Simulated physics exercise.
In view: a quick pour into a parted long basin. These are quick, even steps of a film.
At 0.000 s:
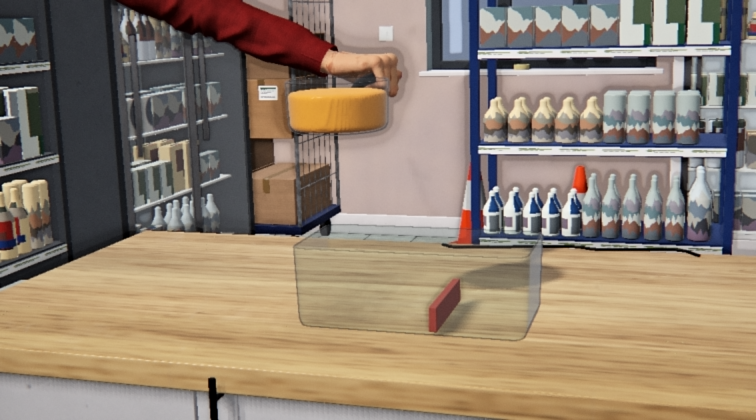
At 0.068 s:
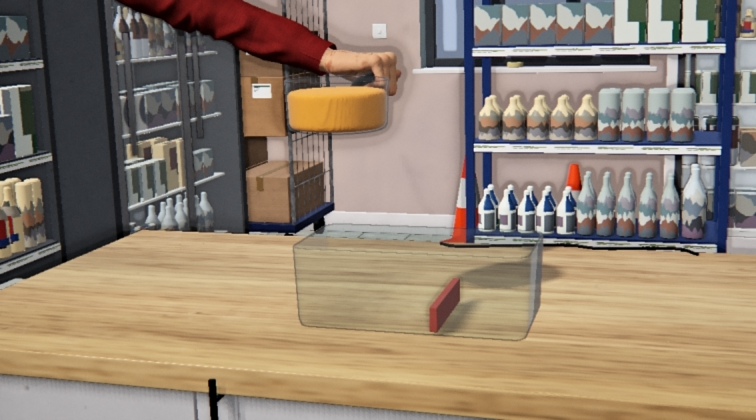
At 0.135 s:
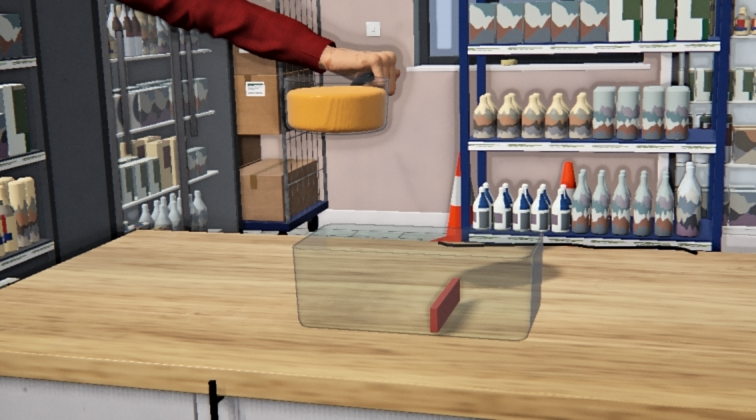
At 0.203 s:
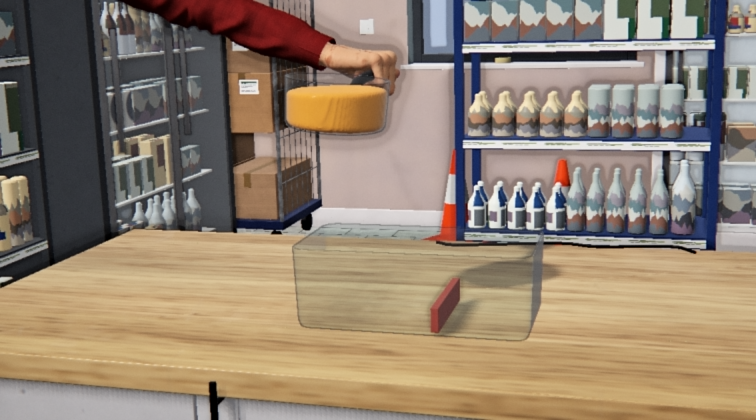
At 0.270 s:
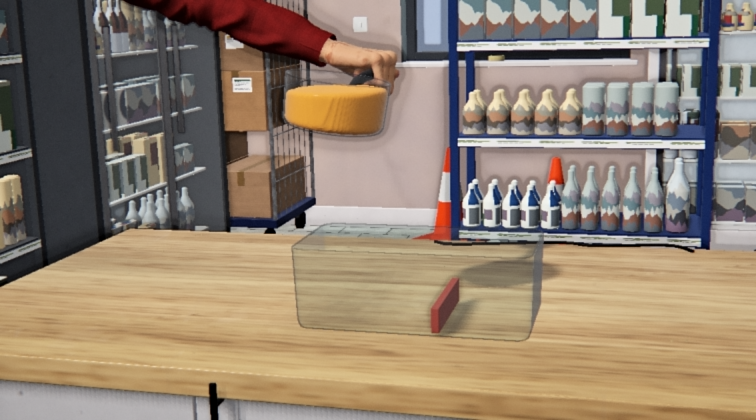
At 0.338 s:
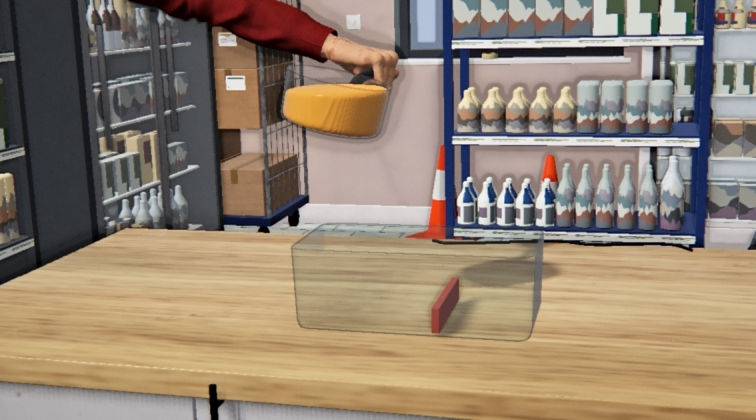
In a storeroom, a hand slowly tilts a round orange container above a clear divided basin.
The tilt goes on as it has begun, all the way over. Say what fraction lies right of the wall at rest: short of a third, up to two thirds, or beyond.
The share right of the wall is between a third and two thirds.
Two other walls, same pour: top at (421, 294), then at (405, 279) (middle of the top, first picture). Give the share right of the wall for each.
The first gives 75 %, the second 90 %.
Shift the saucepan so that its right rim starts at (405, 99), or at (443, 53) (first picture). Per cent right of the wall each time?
In turn 65 and 70 in a hundred.
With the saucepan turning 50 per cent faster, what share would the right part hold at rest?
Some 45 per cent.
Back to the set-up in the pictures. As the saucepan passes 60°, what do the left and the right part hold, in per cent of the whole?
Some 5 per cent left and 5 right.
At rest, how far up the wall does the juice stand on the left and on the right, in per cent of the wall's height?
Some 30 per cent left and 60 right.
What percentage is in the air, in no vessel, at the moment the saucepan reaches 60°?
It comes to 35 per cent or so.
A moment on, the saucepan is tipped part way and 57 per cent is still to pour, 5 is left of the wall and 5 right of it.
Next, the saucepan is tipped on its side and 14 per cent is still to pour, 22 is left of the wall and 50 right of it.
Then the saucepan is tipped on its side and 2 per cent is still to pour, 43 is left of the wall and 51 right of it.
Later the saucepan is tipped on its side and 0 per cent is still to pour, 46 is left of the wall and 52 right of it.
At rest 46 per cent lies left of the wall, 52 right of it and 2 outside.
